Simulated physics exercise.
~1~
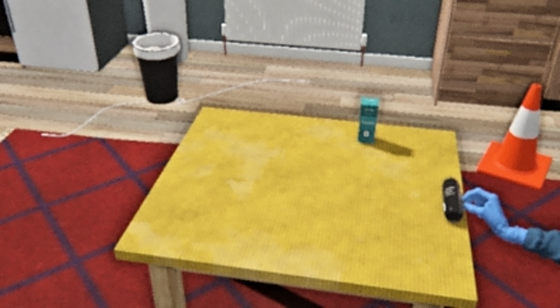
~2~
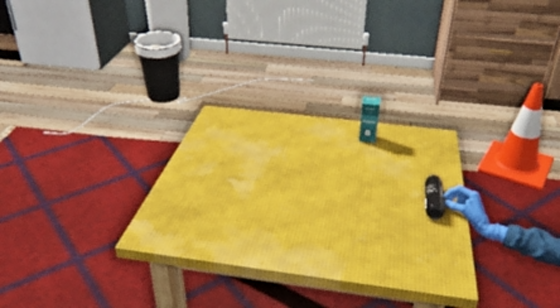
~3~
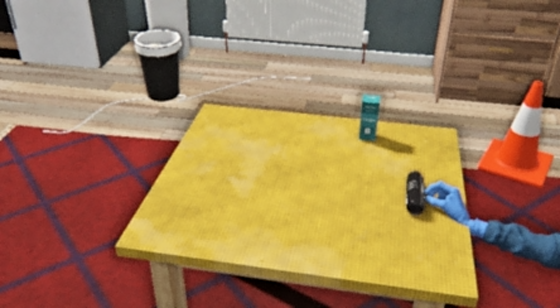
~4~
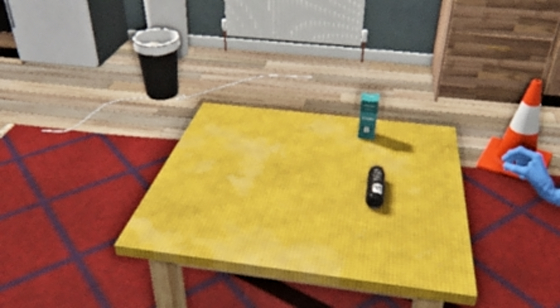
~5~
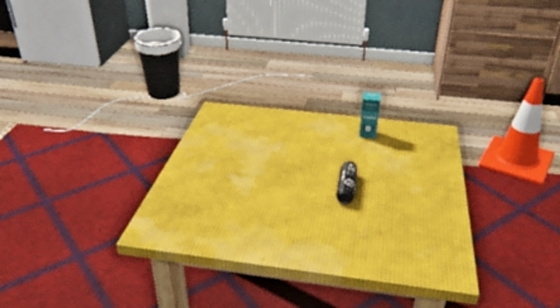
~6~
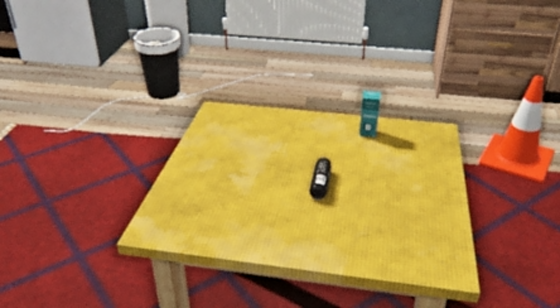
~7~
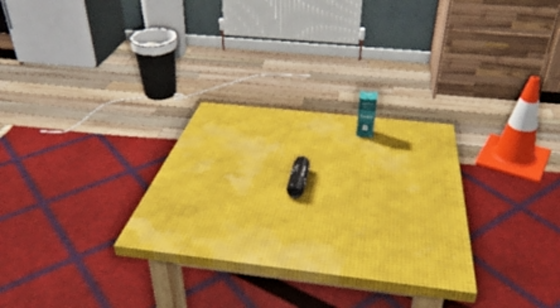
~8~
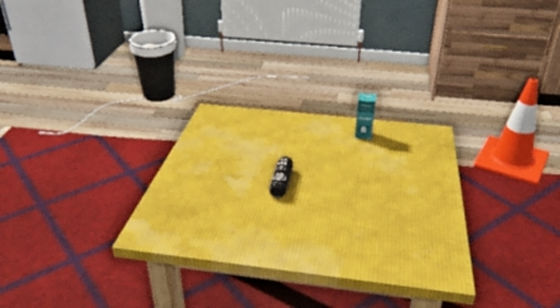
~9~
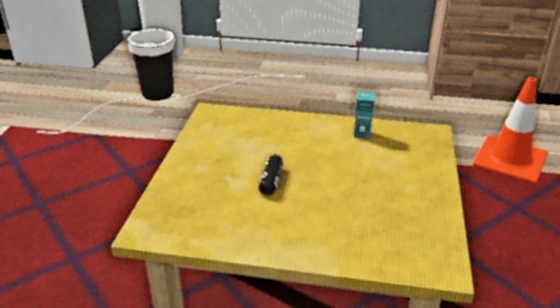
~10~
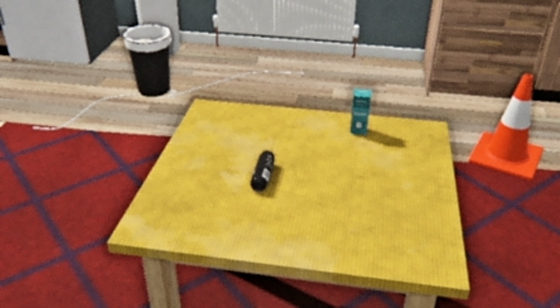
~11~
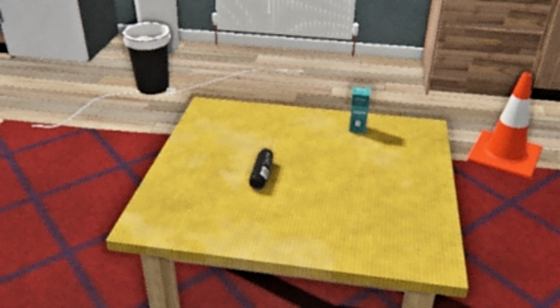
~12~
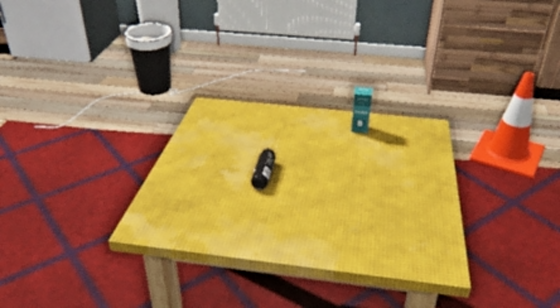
In a room with a patterned red rug and a wooden floor, a yellow-topped table holds a small turquoise carton near its far edge, with a traffic cone and a waste bin beyond. At the right side, a blue-gloved hand pushes a black can lying on its side toward the left. The hand lets go and draws back out of view. The can keeps rolling left across the tabletop, passing in front of the carton and gradually slowing. It comes to rest left of the table's middle, still on its side, while the carton stays where it stood.
